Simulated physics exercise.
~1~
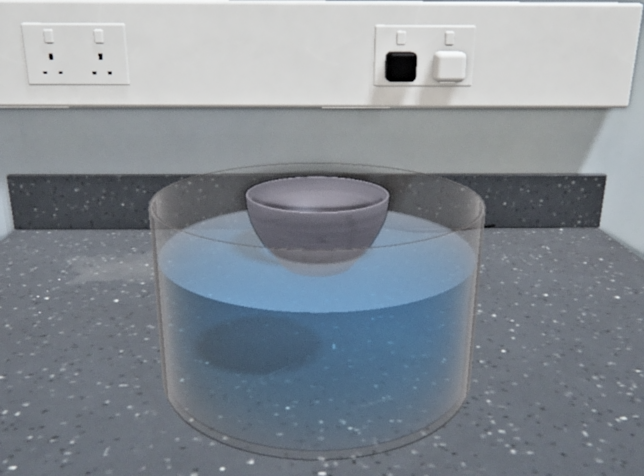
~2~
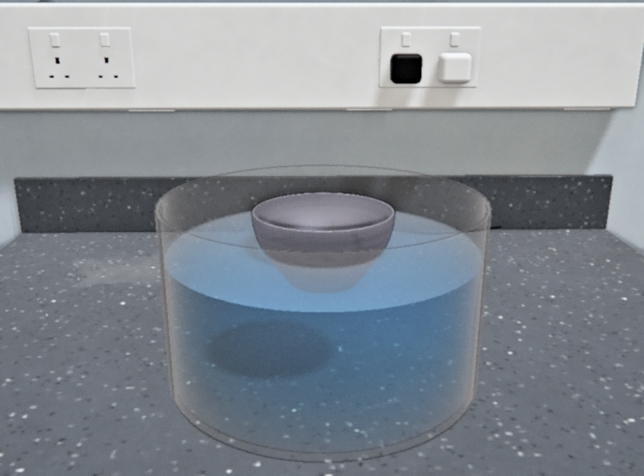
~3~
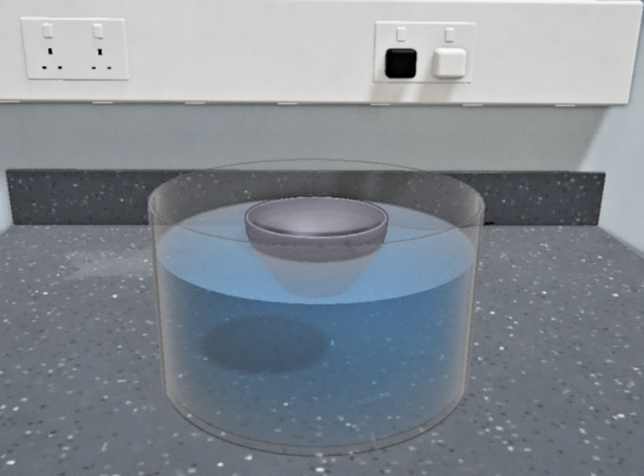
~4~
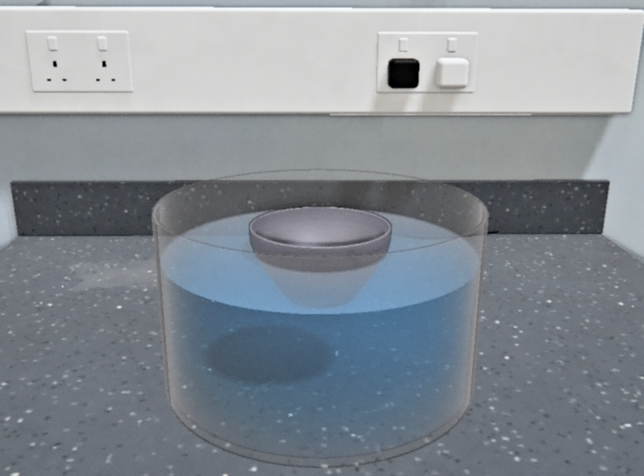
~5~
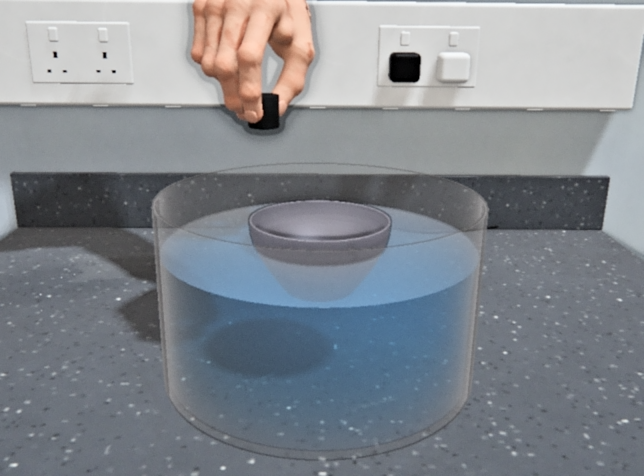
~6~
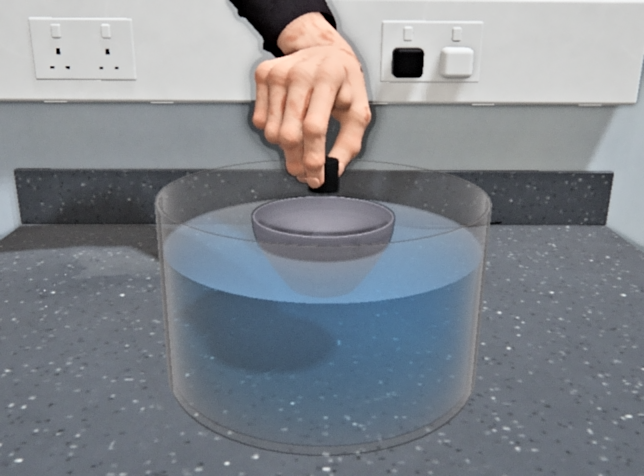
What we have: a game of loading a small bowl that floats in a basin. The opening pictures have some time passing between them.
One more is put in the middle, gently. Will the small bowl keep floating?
Yes.
Next, the iron weight is in and the small bowl dips.
After that, it steadies; about a fifth of its side above the surface.
Finally, the small bowl floats; about a fifth of its side above the surface.
